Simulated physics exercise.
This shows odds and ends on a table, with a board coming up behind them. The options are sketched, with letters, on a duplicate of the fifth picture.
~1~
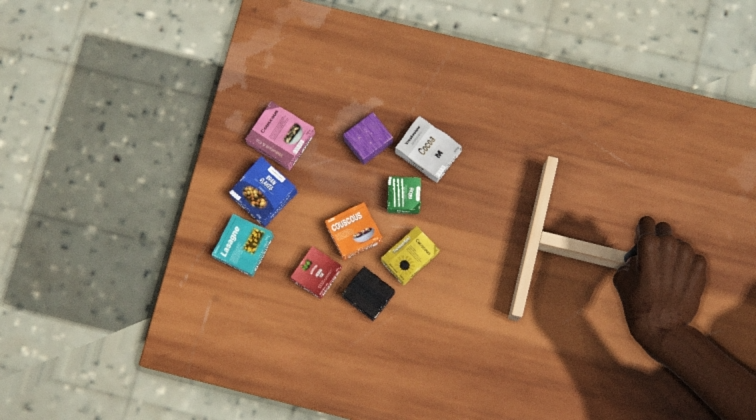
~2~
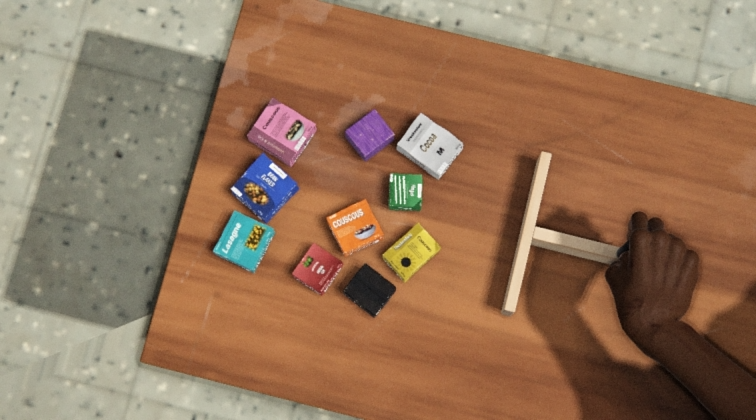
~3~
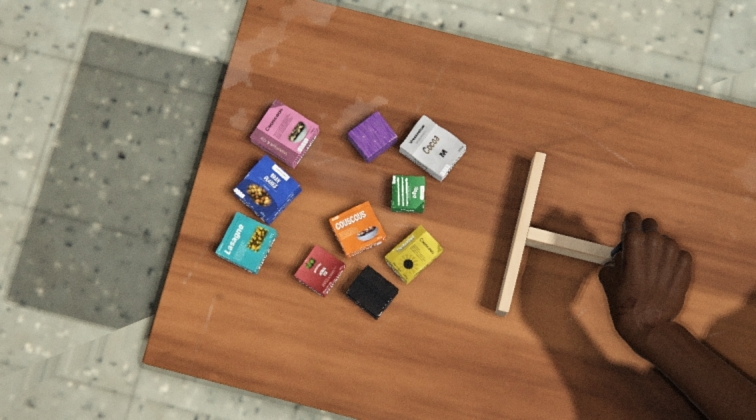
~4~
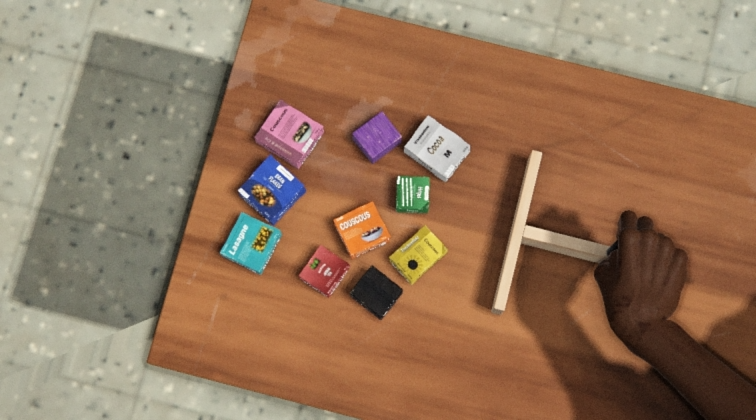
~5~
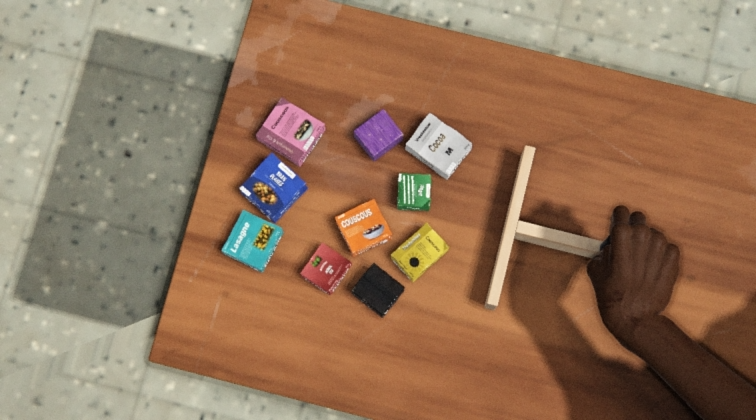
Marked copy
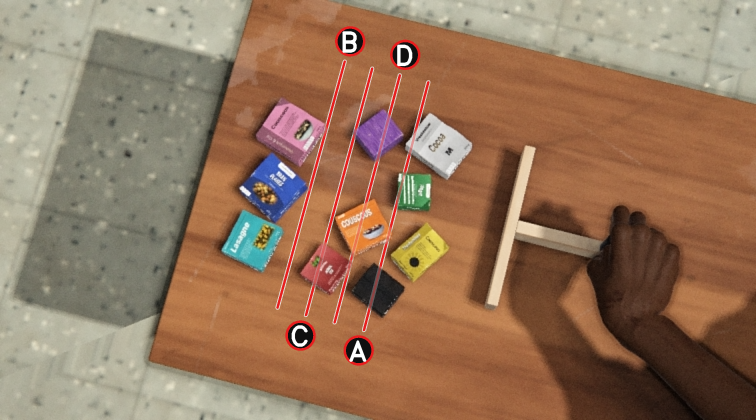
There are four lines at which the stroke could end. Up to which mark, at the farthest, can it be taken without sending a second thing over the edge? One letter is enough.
No farther than B.
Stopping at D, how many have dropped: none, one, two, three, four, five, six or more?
By then, none.
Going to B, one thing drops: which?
The pink packet goes over.
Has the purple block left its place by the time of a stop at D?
By then, yes.
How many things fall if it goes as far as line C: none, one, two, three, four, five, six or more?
By then, none.
On the copy, A at (397, 204); B at (312, 183); C at (340, 190); D at (368, 197).
On B. First, board (440, 207); purple block (371, 134); white packet (418, 147).
Then, board (368, 189); pink packet (262, 130); blue packet (250, 179).
Finally, board (315, 175); pink packet over the edge; blue packet (209, 166); one fallen.
By contrast, A is within the limit but short; C is within the limit but short; D is within the limit but short.
